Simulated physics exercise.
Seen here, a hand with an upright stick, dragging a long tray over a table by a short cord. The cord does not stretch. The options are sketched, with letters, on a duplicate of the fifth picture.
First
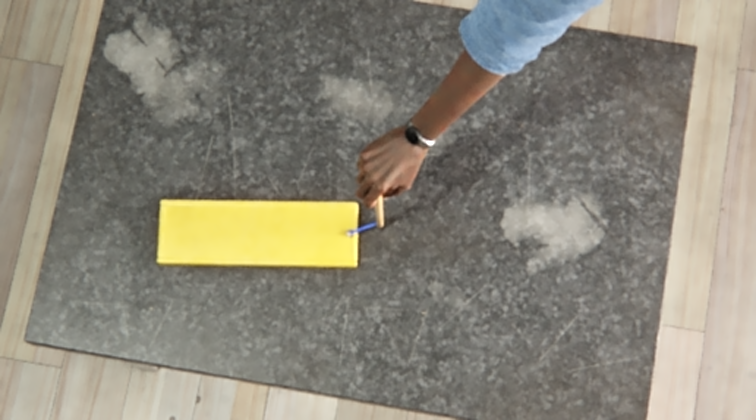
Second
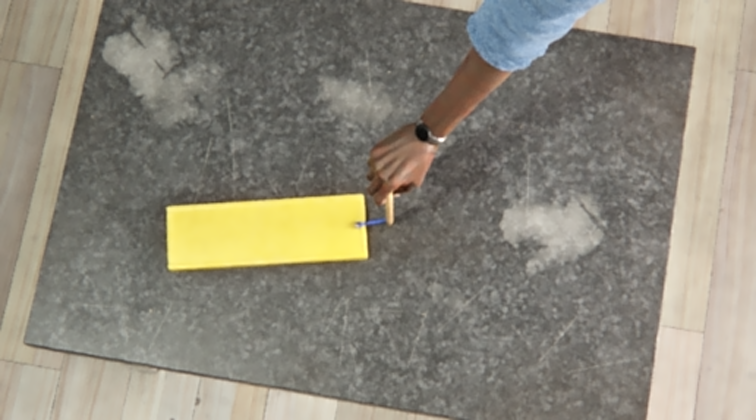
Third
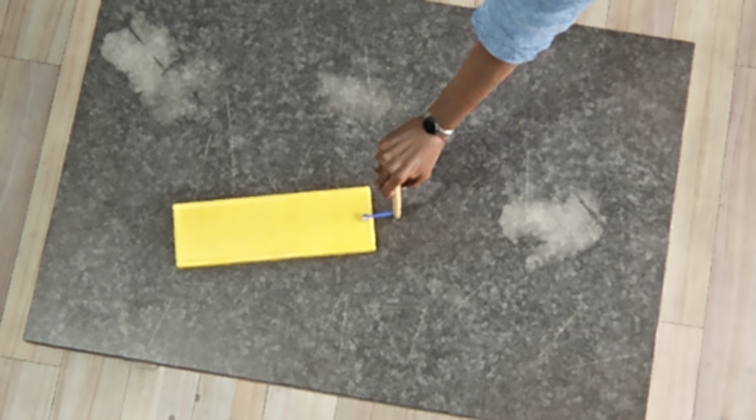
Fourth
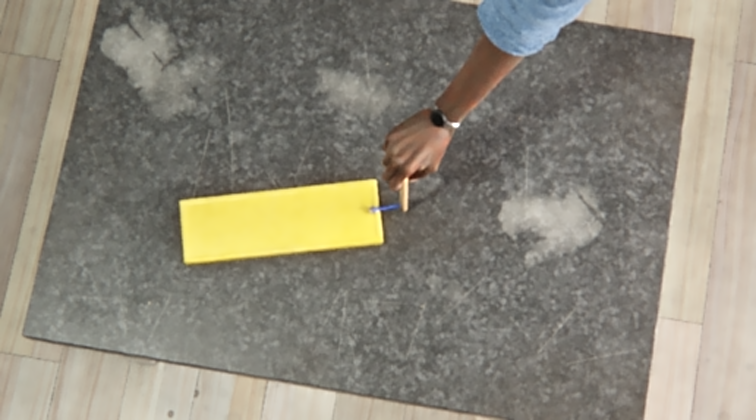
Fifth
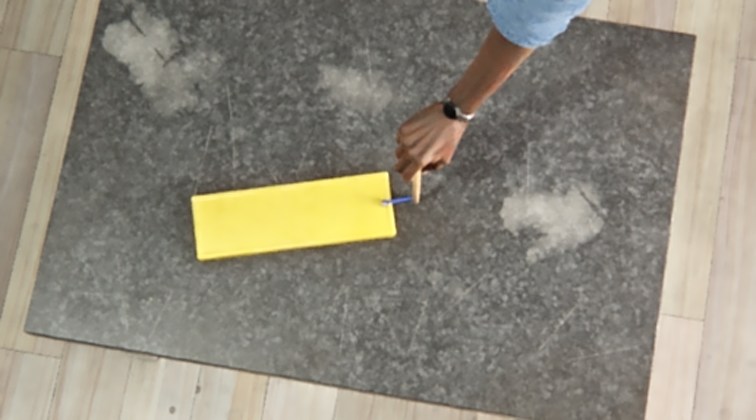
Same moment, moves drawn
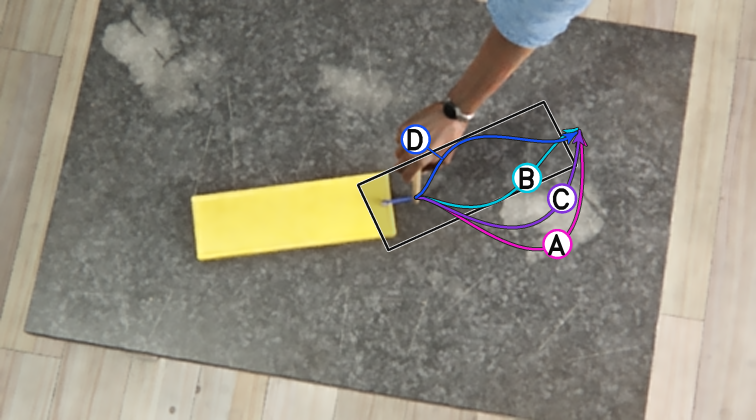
In this clip, a hand holding an upright stick pulls a long yellow tray by a short blue cord across a worn gray table, drawing it slowly to the right and slightly upward as the tray tilts a little.
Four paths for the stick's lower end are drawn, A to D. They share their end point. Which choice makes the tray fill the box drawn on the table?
Choose path B.
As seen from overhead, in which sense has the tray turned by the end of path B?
On that path, anticlockwise.
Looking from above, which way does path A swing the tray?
It turns anticlockwise.
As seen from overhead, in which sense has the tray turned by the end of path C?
Anticlockwise.
On the marked copy, A from (416, 198) via (542, 249) to (580, 134); B from (416, 198) via (510, 194) to (577, 129); C from (416, 198) via (525, 226) to (579, 131); D from (416, 198) via (483, 136) to (576, 132); the outline at (467, 175).
Taking B. A third of the way, foot of the stick (485, 206), middle of the tray (361, 212).
Two thirds of the way, foot of the stick (537, 166), middle of the tray (418, 199).
When it is over, foot of the stick (580, 129), middle of the tray (468, 176); it lies in the outline.
As for the rest, A leaves its middle at (483, 200); C leaves its middle at (477, 192); D leaves its middle at (461, 161).
